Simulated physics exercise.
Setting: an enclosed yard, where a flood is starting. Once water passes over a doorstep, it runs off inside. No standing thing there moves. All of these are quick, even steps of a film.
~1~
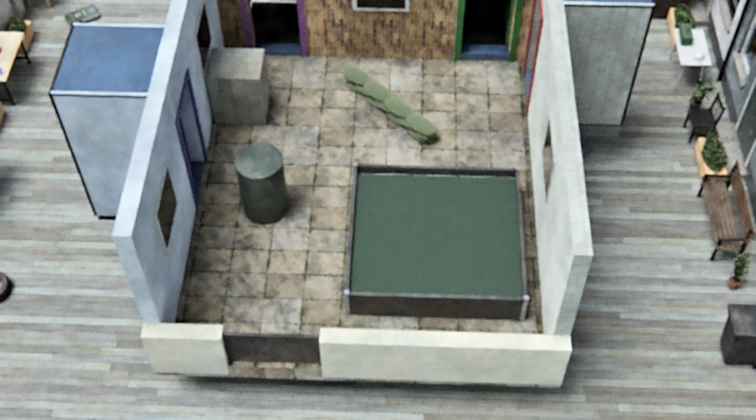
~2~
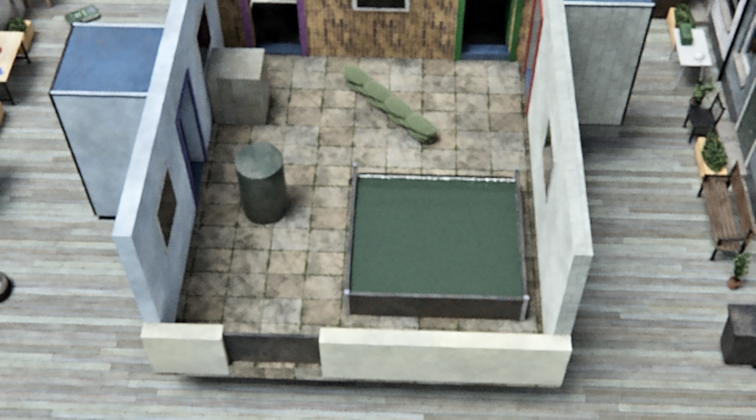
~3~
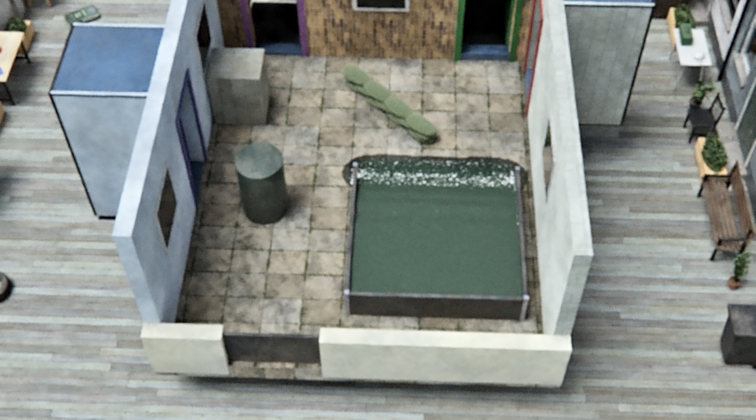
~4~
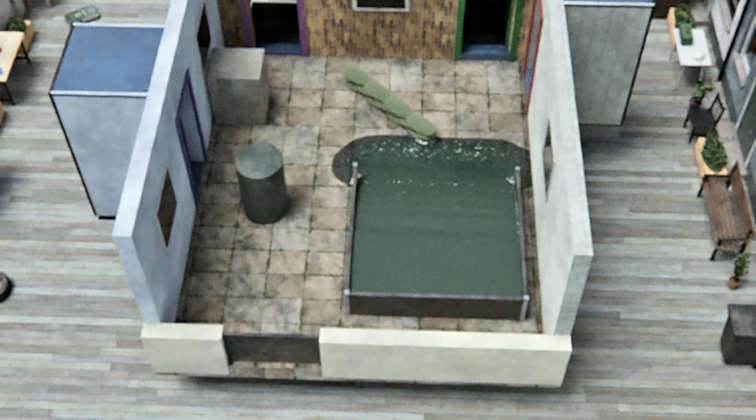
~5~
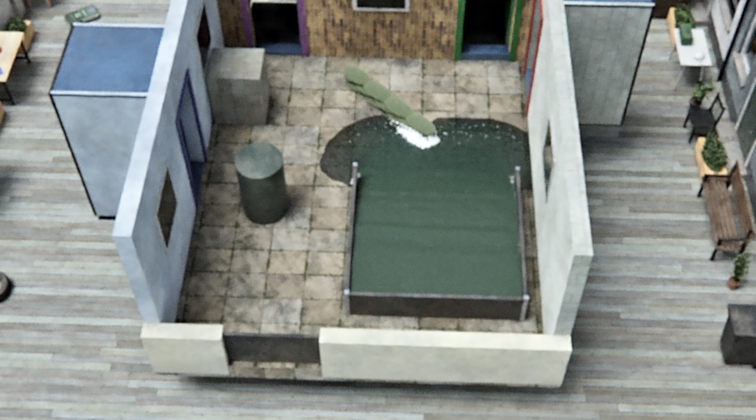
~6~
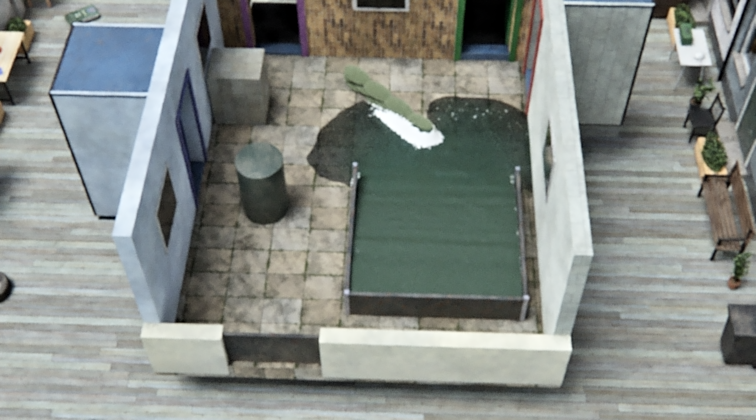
Dark green water pours from the tank's far side and spreads across the tiles around a green beam.
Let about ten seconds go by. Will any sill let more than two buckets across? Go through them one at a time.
The green door does; the purple door does; the blue door does; the red door does.
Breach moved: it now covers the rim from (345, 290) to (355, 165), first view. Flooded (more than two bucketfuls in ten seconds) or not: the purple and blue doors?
My reading: Purple door floods, blue door lets more in.
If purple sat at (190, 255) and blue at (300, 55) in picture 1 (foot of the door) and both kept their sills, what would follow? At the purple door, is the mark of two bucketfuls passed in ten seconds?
As I see it, the purple door comes in lower.
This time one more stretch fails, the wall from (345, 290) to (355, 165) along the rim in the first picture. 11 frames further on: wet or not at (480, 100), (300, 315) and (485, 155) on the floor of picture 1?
The first spot is spared, the second soaked and the third spared.
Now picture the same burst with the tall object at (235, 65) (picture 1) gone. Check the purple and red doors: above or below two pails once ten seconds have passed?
Result - purple door tops the limit; red door tops the limit.
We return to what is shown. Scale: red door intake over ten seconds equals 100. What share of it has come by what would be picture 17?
Share at that point: Close to 0 in a hundred.
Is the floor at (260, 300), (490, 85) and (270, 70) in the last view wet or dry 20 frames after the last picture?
Result, in that order: Not wetted / wetted / wetted.
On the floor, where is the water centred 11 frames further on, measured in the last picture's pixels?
Somewhere near (432, 177).
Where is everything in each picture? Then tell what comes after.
Still water in the tank at (436, 231), in the first frame.
Water pours out on the tank's far side and has run to a hidden place, in the second frame.
The front is at (521, 174), out from the gap on the tank's far side, in the third frame.
The front is at (531, 163), out from the gap on the tank's far side, in the fourth frame.
The front is at (529, 140), out from the gap on the tank's far side, in the fifth frame.
The front is at (514, 112), out from the gap on the tank's far side, in the sixth frame.
A moment on, water covers 35 % of the floor; the green door wet at the sill, nothing in, the purple door not reached, the blue door not reached, the red door wet at the sill, nothing in.
Next, water covers 45 % of the floor; the green door over two buckets in, the purple door under two buckets in, the blue door not reached, the red door under two buckets in.
Then, water covers 55 % of the floor; the green door far over two buckets in, the purple door over two buckets in, the blue door wet at the sill, nothing in, the red door over two buckets in.
Later, water covers 75 % of the floor; the green door far over two buckets in, the purple door far over two buckets in, the blue door over two buckets in, the red door over two buckets in.
In the end, water covers 95 % of the floor; the green door far over two buckets in, the purple door far over two buckets in, the blue door over two buckets in, the red door over two buckets in.
